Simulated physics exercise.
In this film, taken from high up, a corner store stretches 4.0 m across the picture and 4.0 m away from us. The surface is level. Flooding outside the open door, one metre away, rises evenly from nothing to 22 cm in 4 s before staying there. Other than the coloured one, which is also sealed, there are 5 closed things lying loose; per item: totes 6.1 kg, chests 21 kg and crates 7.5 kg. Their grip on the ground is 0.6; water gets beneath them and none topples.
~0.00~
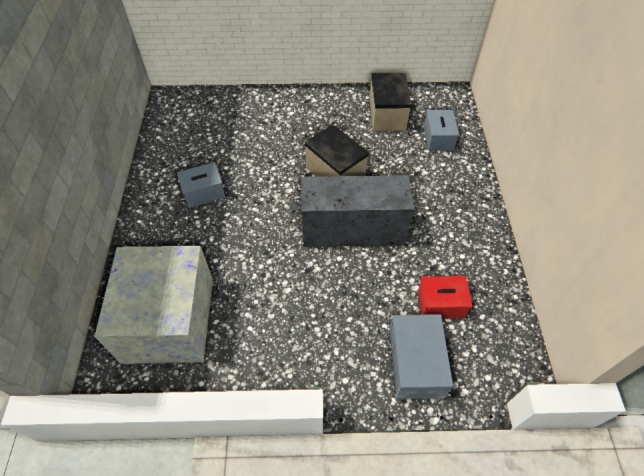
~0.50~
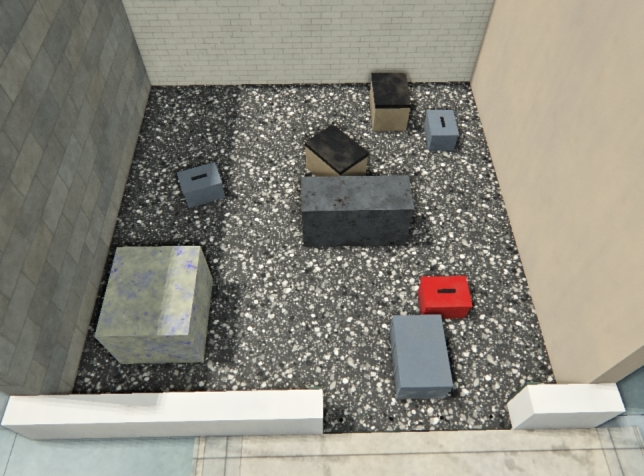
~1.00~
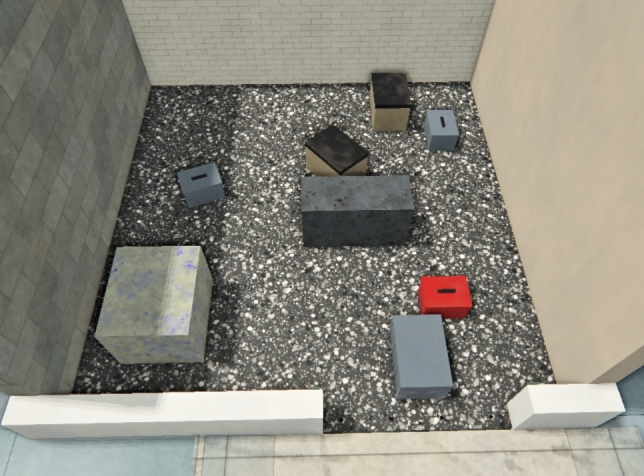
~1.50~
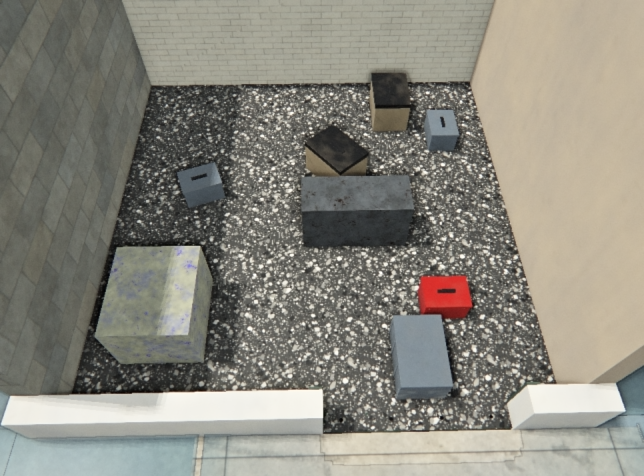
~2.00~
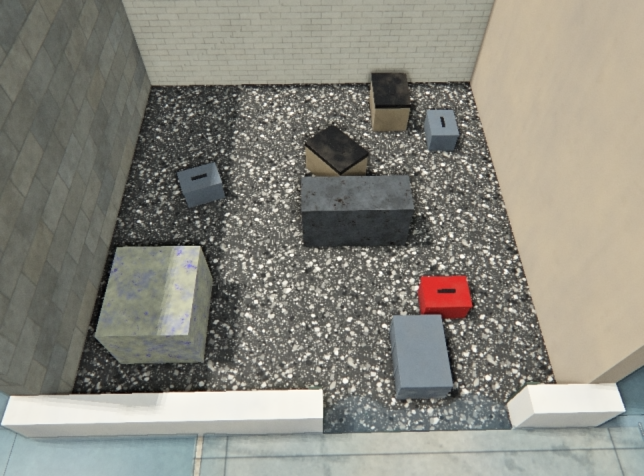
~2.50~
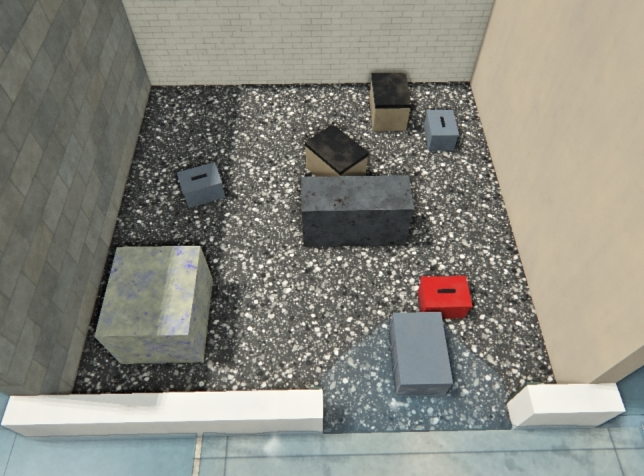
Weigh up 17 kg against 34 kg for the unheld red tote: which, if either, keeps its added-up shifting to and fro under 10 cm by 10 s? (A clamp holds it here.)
Most likely it will manage with only the heavier mass.
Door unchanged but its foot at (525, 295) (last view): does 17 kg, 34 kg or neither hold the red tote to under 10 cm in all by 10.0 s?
For that position, the bigger mass alone succeeds.
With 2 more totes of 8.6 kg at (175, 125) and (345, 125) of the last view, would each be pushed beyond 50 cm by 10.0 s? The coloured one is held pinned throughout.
The first comes out above the threshold, the second below the threshold.
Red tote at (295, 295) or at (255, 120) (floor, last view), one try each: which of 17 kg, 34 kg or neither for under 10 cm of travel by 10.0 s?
Note, in order: Heavier only OK; both OK.
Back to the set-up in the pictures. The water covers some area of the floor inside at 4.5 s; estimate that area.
Wet area: Approx. 5.0 m2.
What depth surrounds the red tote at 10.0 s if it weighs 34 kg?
Something like 13 centimetres.
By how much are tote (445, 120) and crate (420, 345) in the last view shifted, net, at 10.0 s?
In that order: 80 cm, 300 cm.
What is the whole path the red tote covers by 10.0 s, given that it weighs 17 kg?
Path length near 300 cm.
After 3.5 s the red tote would be 0 cm from its start with 17 kg and 0 cm from its start with 34 kg; 5 cm of water round it then.
After 4.5 s the red tote would be 14 cm from its start with 17 kg and 0 cm from its start with 34 kg; 8 cm of water round it then.
After 7.0 s the red tote would be 137 cm from its start with 17 kg and 0 cm from its start with 34 kg; 11 cm of water round it then.
After 10.0 s the red tote would be 238 cm from its start with 17 kg and 0 cm from its start with 34 kg; 13 cm of water round it then.
